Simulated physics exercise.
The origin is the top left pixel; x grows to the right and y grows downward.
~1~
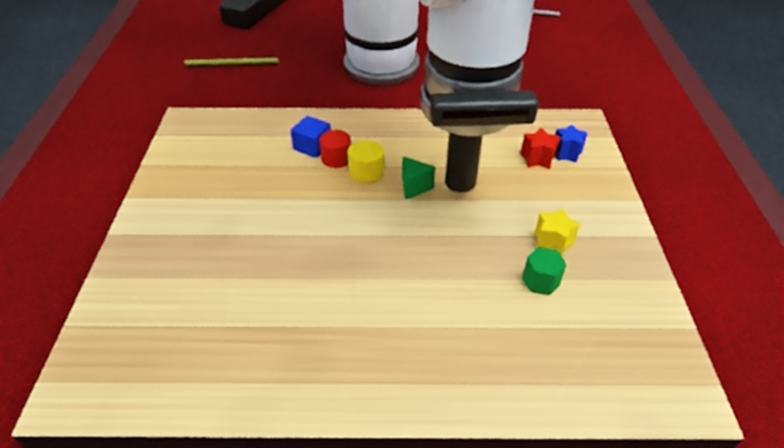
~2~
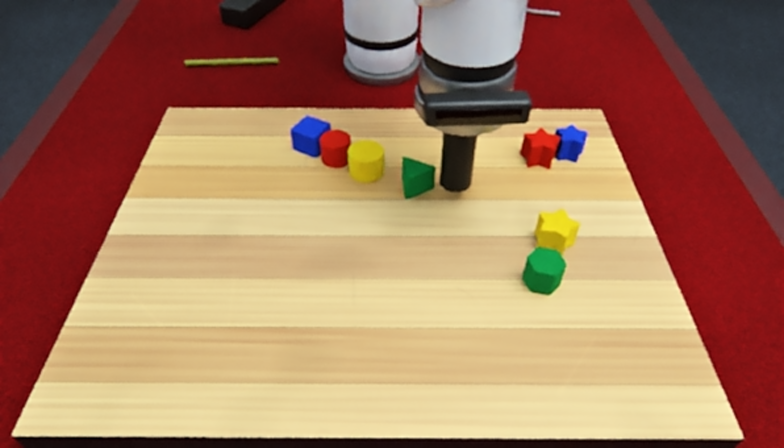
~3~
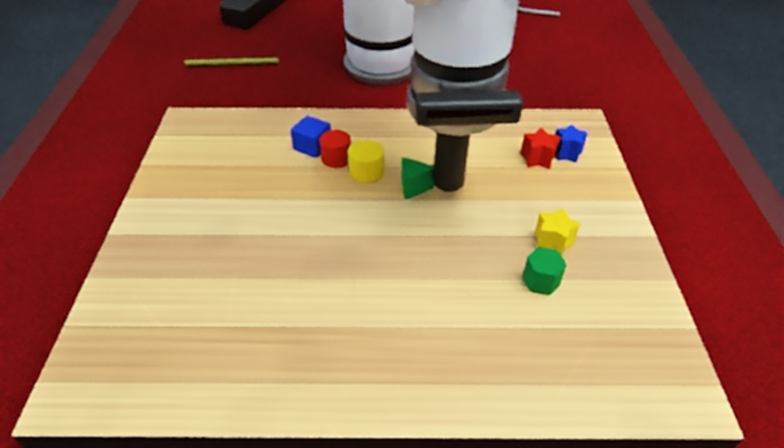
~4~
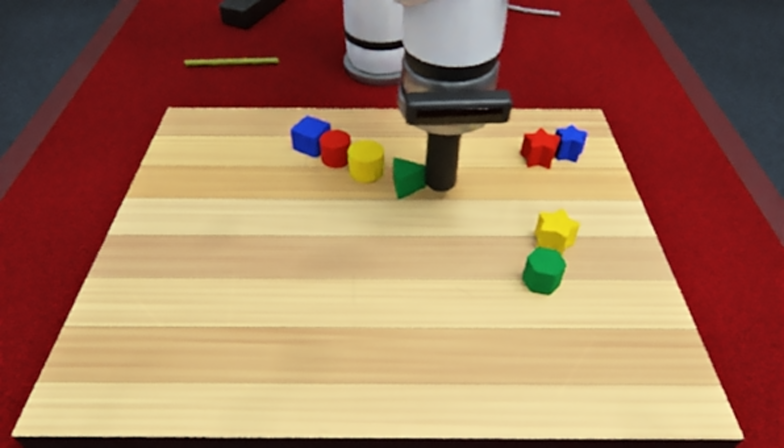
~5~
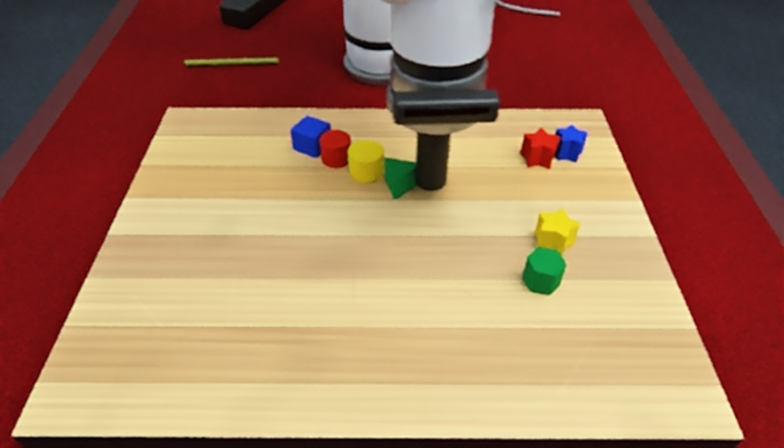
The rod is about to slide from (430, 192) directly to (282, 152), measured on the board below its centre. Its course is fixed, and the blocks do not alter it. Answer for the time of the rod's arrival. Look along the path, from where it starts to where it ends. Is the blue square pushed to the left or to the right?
Towards the right-hand side.
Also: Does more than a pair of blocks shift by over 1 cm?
I expect so.
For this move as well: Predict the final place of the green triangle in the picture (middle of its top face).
Put as a pixel place, it's (346, 168).
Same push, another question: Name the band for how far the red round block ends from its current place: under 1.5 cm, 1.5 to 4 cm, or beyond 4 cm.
My answer is that it shifts over 4 cm.
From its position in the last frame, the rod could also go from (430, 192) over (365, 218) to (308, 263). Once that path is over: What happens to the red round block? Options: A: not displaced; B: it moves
My answer is option B.
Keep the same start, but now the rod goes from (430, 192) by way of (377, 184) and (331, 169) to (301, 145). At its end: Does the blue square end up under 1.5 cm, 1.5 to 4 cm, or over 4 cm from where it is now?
Shift: Over 4 cm.
The first path, step by step. One third of the way, rod at (378, 166); blue square at (303, 123); red round block at (328, 132); yellow round block at (348, 148); green triangle at (354, 170), turned 60° anticlockwise.
Two thirds of the way, rod at (328, 153); blue square at (276, 105), turned 15° anticlockwise; red round block at (300, 114); yellow round block at (300, 133); green triangle at (346, 168), turned 110° anticlockwise.
At the end, rod at (280, 141); blue square at (272, 100); red round block at (298, 109); yellow round block at (261, 117); green triangle at (346, 168), turned 110° anticlockwise.
